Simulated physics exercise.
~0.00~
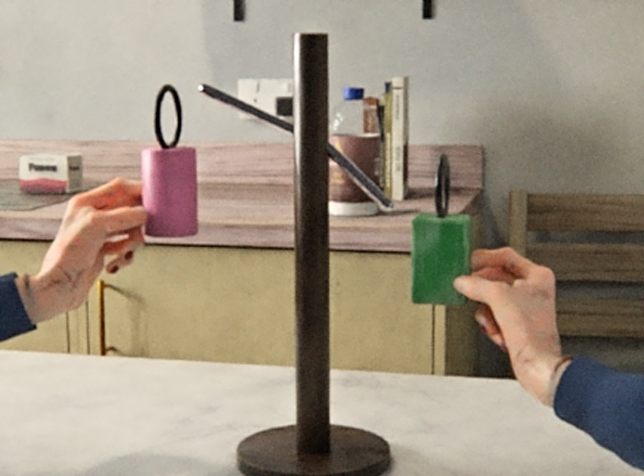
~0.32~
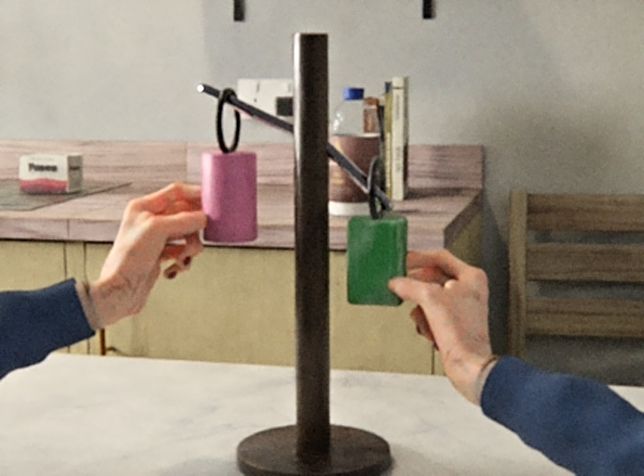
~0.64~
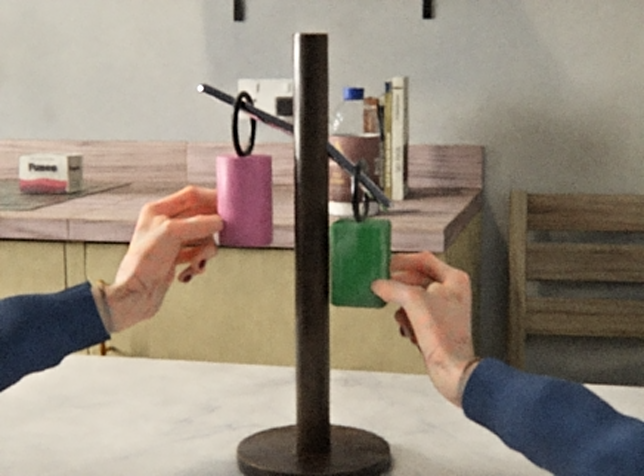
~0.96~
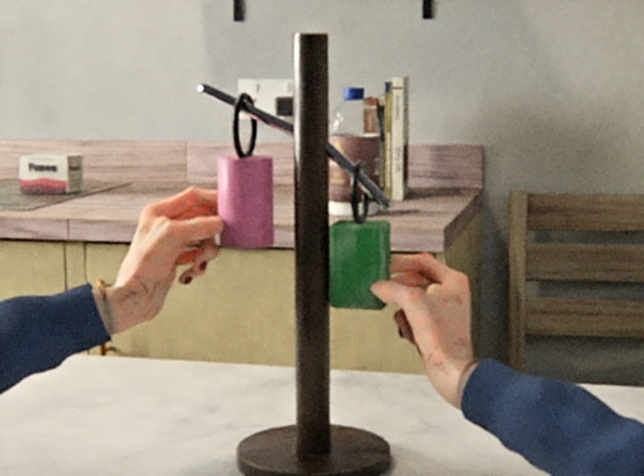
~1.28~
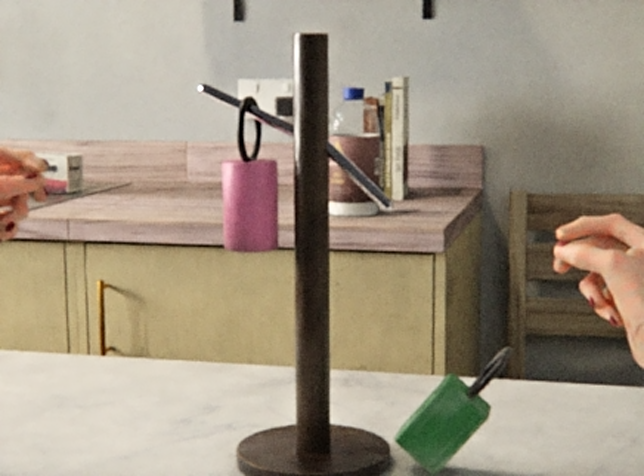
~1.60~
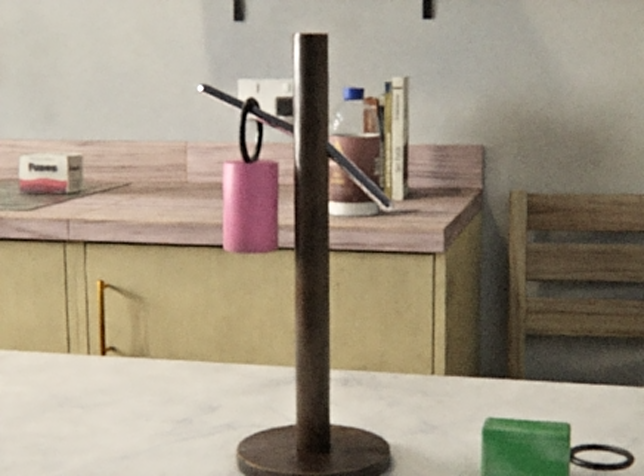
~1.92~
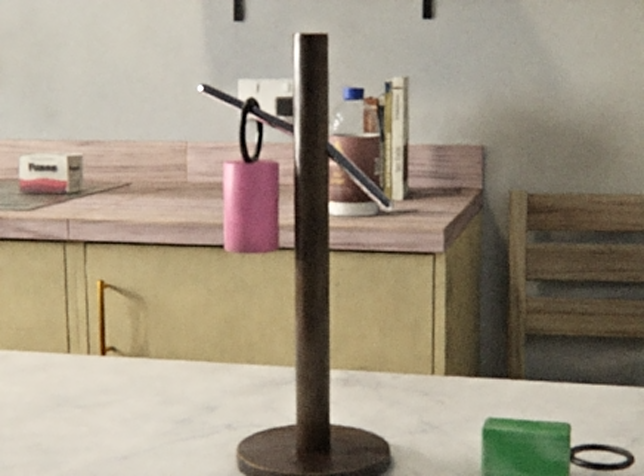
At first, two hands hold a pink lantern-like block and a green pouch-like block, each topped with a black ring, on either side of a dark stand with a slanted rod. The hands bring both inward, the pink one moving right and the green one moving left, until their rings are at the rod. They hold still there briefly. Then both hands let go and draw back, and the green piece drops, tilting as it falls, while the pink one stays hanging. Finally, the green piece lies on its side on the table at right, and the pink one hangs motionless.
